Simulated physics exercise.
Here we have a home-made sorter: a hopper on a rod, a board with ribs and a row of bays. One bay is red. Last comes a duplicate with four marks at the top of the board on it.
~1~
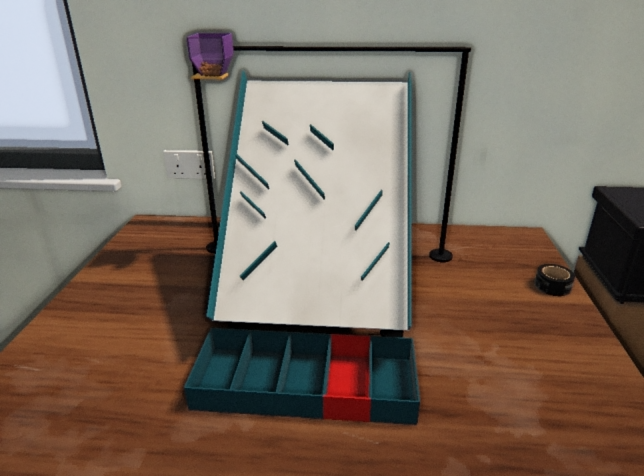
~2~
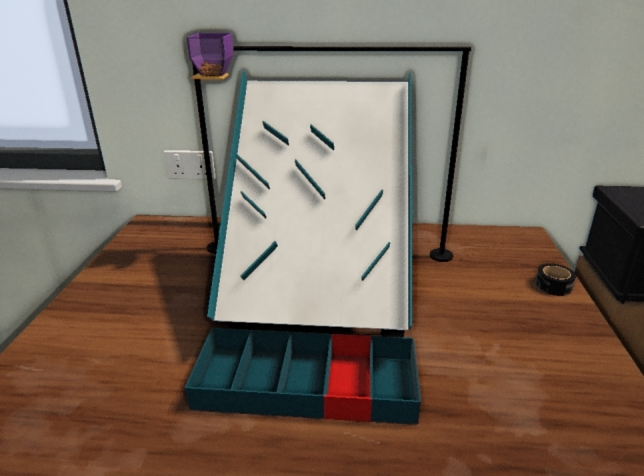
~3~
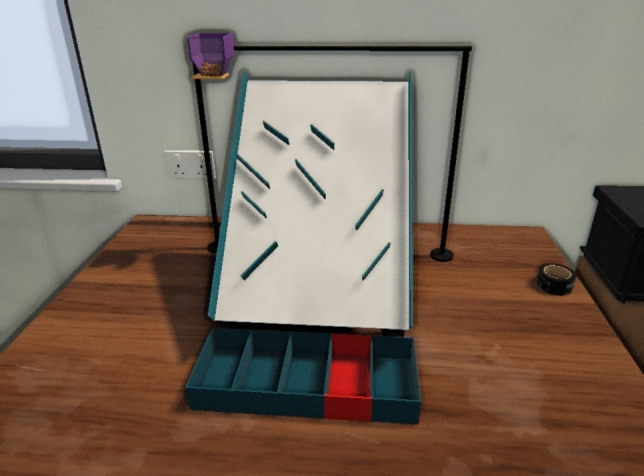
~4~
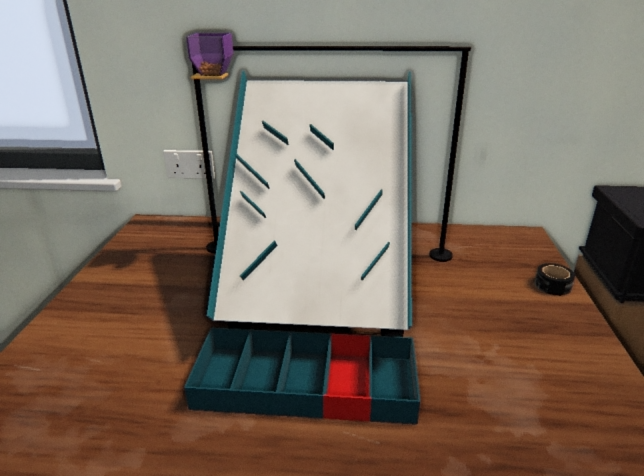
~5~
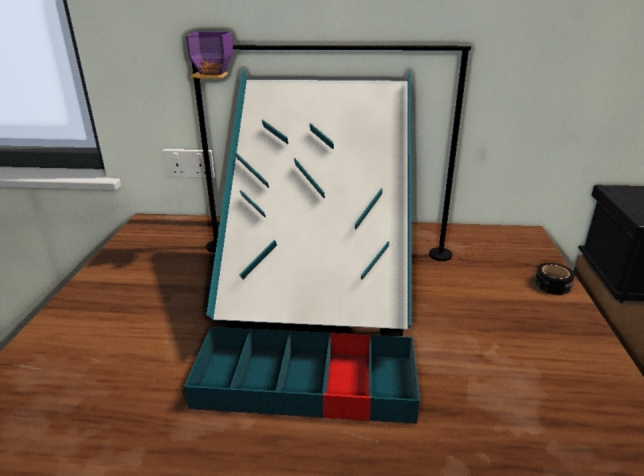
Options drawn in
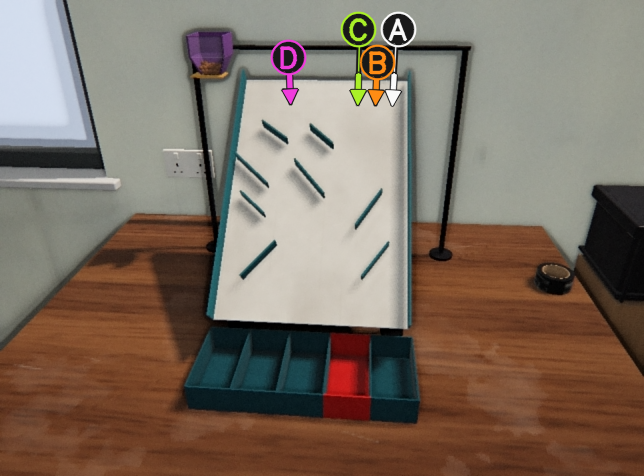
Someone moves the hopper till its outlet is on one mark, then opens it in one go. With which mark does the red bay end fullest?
Go for D.
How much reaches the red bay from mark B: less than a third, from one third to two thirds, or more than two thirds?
Less than a third.
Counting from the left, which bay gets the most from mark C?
It is the third one.
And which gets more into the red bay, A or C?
That is mark C.
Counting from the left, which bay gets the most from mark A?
The fifth from the left.
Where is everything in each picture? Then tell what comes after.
In the first picture, hopper near (213, 71), cereal balls, door shut.
In the second picture, ribs (263, 121) to (287, 139), (310, 124) to (333, 144), (236, 153) to (268, 183).
In the third picture, ribs (295, 159) to (325, 194), (241, 191) to (264, 213), (356, 225) to (383, 189).
In the fourth picture, ribs (240, 276) to (275, 241), (362, 277) to (389, 242).
In the fifth picture, red bay near (347, 406), number 4 of 5 from the left.
On the marked copy, mark A meets the board at (392, 100); mark B meets the board at (375, 99); mark C meets the board at (357, 99); mark D meets the board at (290, 98).
If A is chosen, none at all in the red bay, all but a few in other bays, only a few outside the box.
If B is chosen, a small share in the red bay, all but a few in other bays.
If C is chosen, a small share in the red bay, the bulk in other bays, only a few outside the box.
If D is chosen, close to two thirds in the red bay, close to a third in other bays.
